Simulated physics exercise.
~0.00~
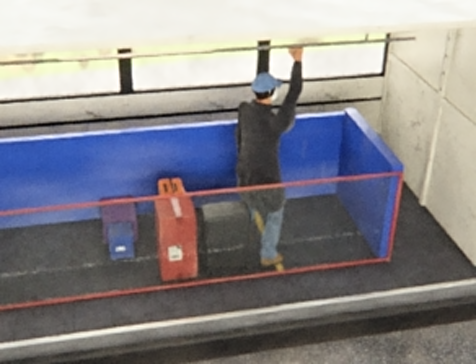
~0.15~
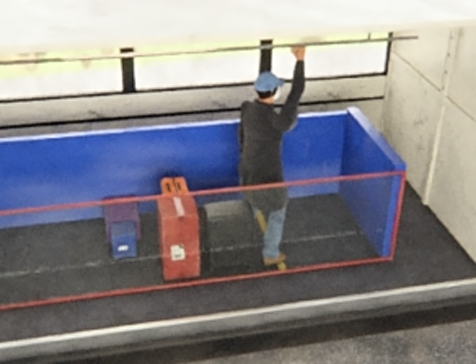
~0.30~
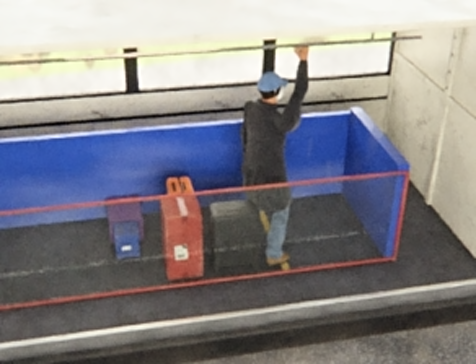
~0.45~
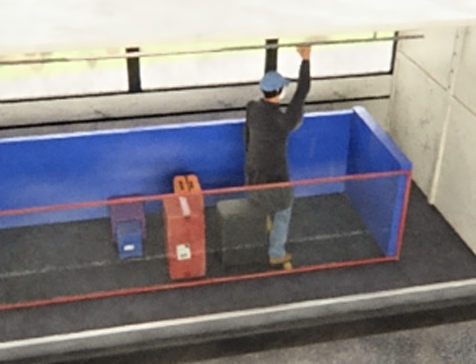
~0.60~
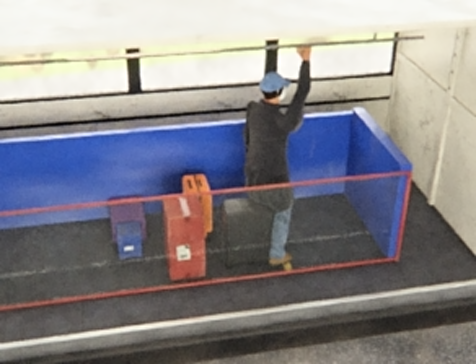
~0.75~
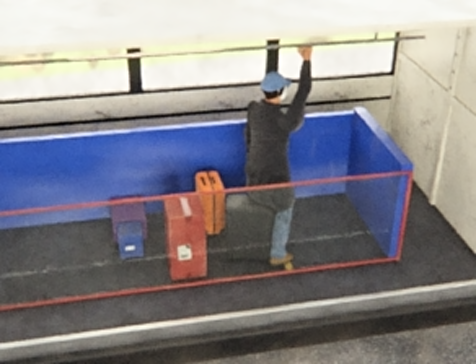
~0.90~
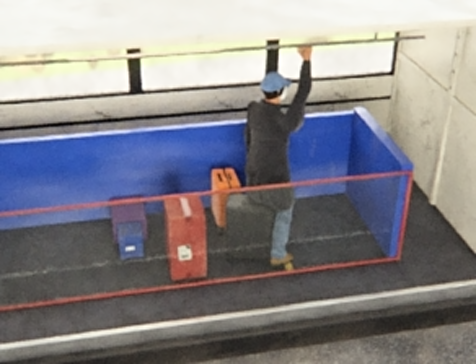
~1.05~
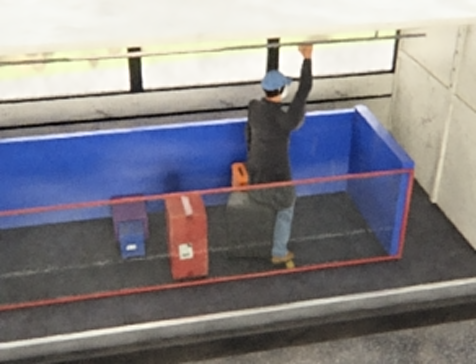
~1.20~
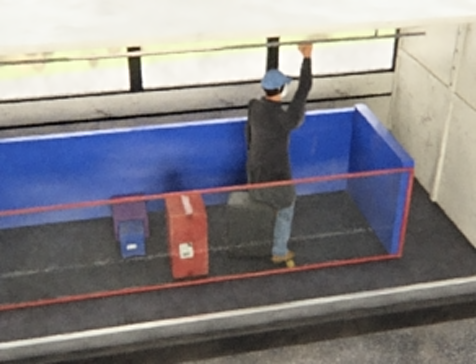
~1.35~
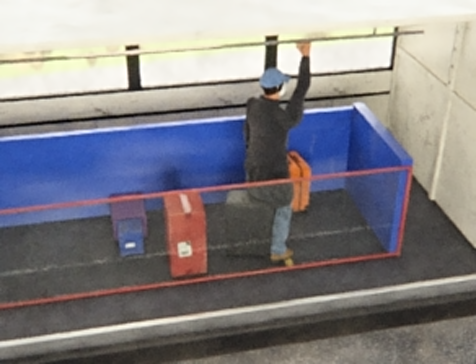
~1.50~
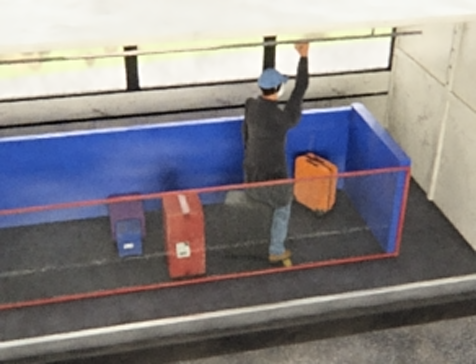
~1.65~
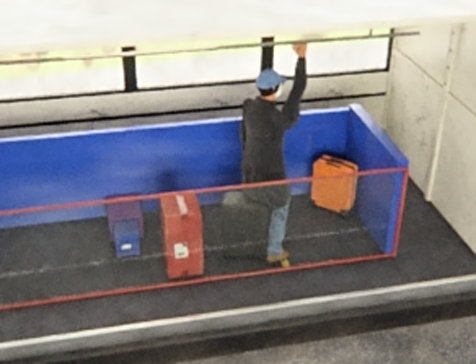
On a tram, an orange case rolling right behind a standing passenger and stopping near the blue end panel, other luggage staying put.
